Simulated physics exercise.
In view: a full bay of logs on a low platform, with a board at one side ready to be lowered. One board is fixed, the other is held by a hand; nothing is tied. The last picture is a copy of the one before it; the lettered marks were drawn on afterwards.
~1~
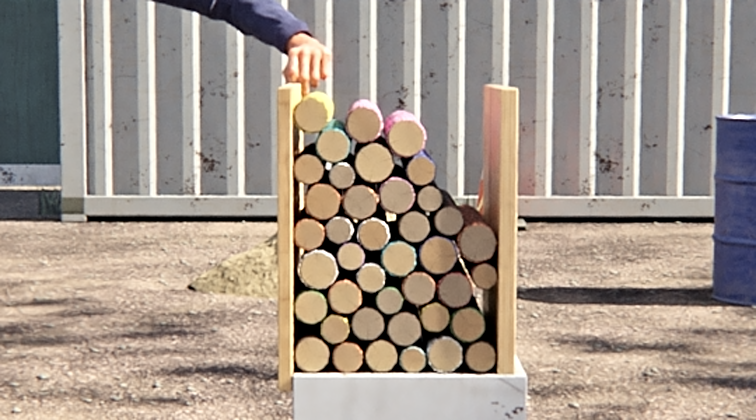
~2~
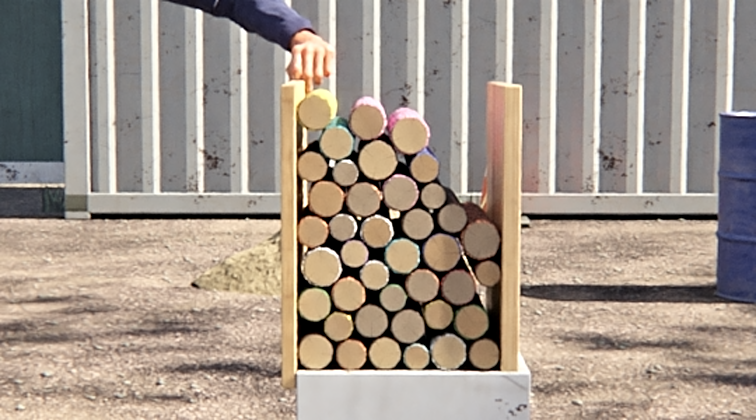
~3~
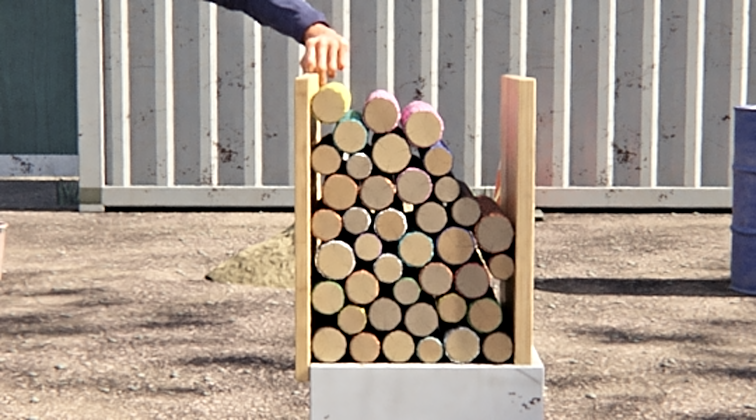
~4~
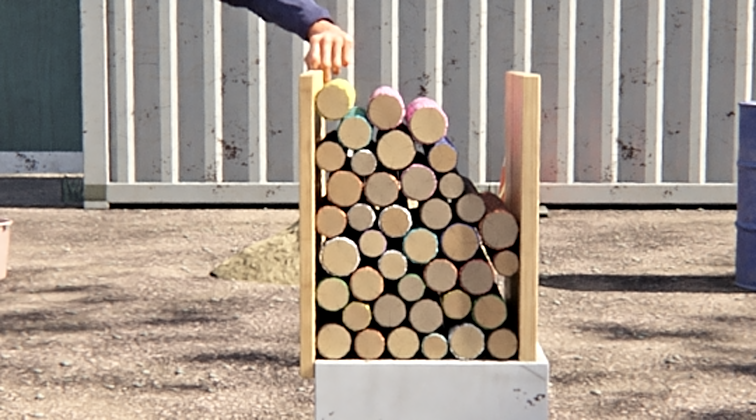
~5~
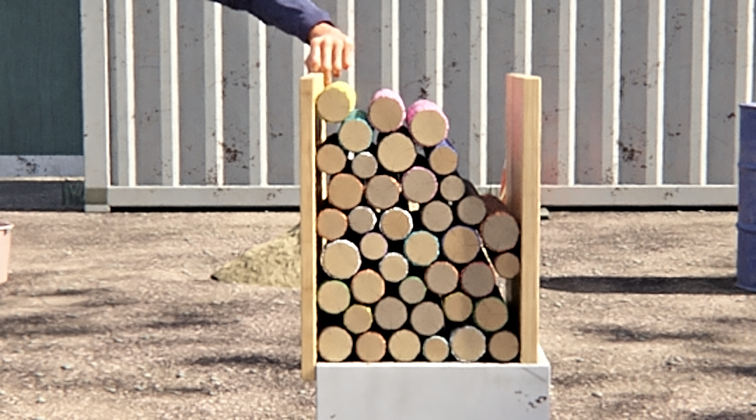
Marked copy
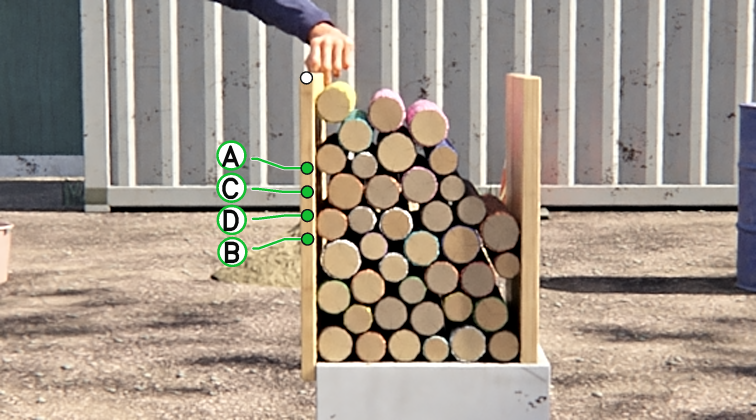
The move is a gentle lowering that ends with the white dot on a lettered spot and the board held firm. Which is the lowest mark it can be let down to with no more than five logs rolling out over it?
Stop at B.
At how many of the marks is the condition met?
Four of them.
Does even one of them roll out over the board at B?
Yes.
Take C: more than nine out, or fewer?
Fewer than nine.
On the marked copy, A at (307, 168); B at (307, 239); C at (307, 192); D at (307, 215); the white dot at (306, 78).
With B. Early on, top of the board (314, 145).
Further on, top of the board (315, 219).
At the end, top of the board (315, 239), three out over the board.
As for the rest, A one out over the board; C one out over the board; D three out over the board.
